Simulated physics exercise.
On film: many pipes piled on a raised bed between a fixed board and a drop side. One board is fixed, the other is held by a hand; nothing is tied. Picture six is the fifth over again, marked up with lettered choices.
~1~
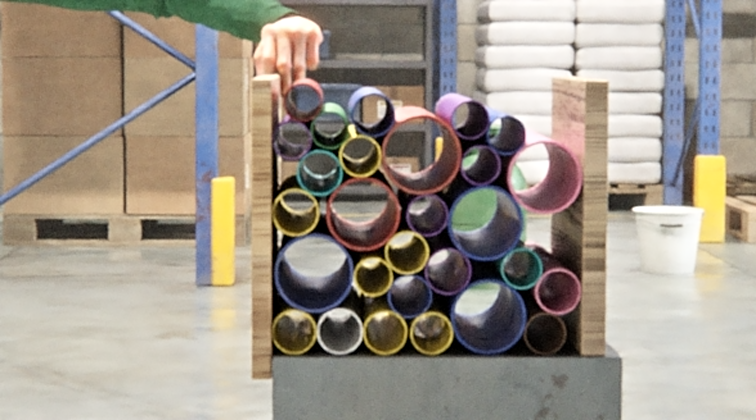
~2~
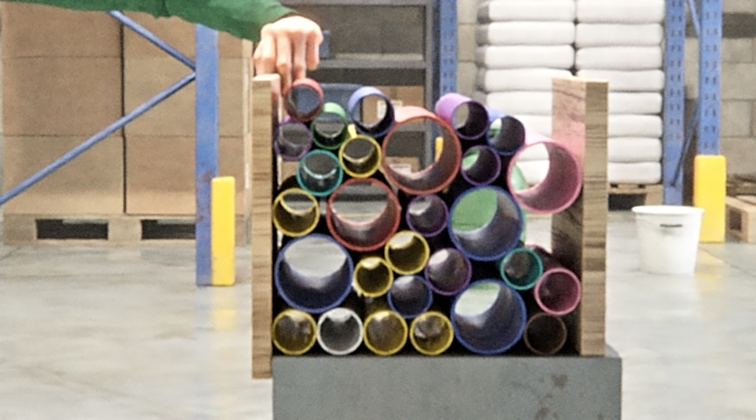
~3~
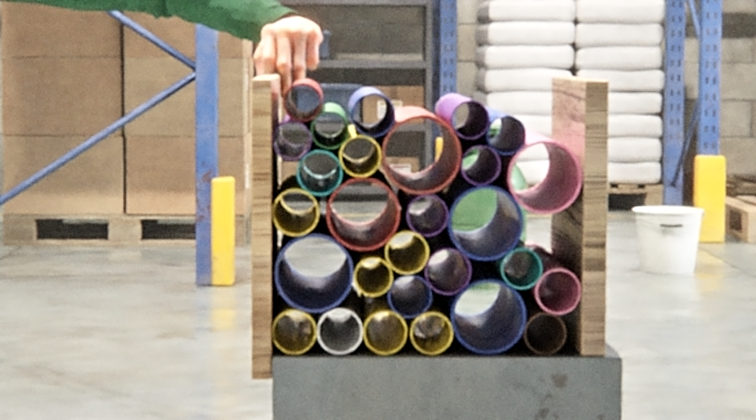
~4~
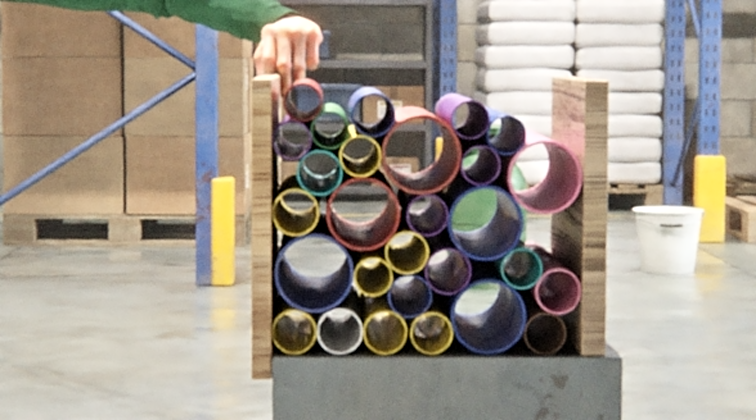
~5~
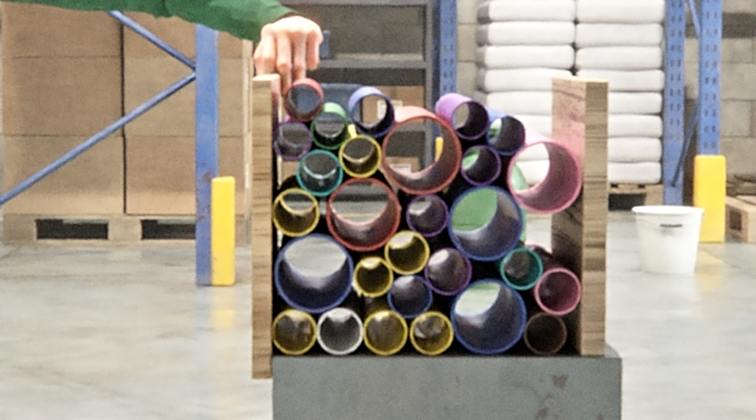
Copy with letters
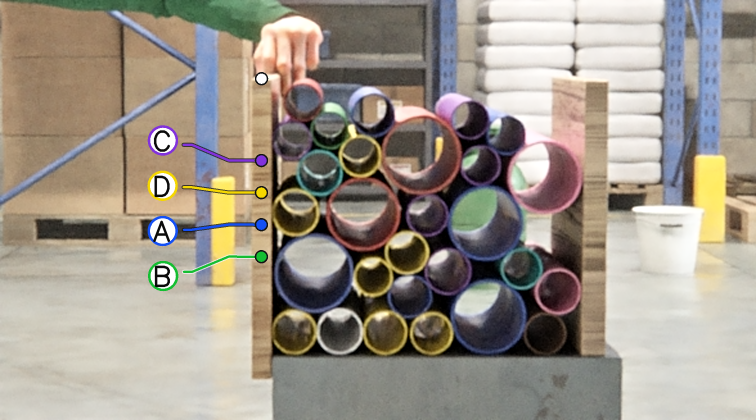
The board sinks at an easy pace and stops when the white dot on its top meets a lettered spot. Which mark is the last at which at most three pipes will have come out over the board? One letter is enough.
Lower it to A and no more.
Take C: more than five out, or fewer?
Fewer than five.
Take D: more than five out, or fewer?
Fewer than five.
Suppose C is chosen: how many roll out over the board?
The count is none.
On the marked copy, A at (261, 224); B at (261, 257); C at (261, 161); D at (261, 193); the white dot at (261, 79).
Following A. Soon after the start, top of the board (272, 146).
Later, top of the board (272, 223).
In the end, top of the board (272, 224), two out over the board.
As for the rest, B more than three out over the board; C none out over the board; D none out over the board.
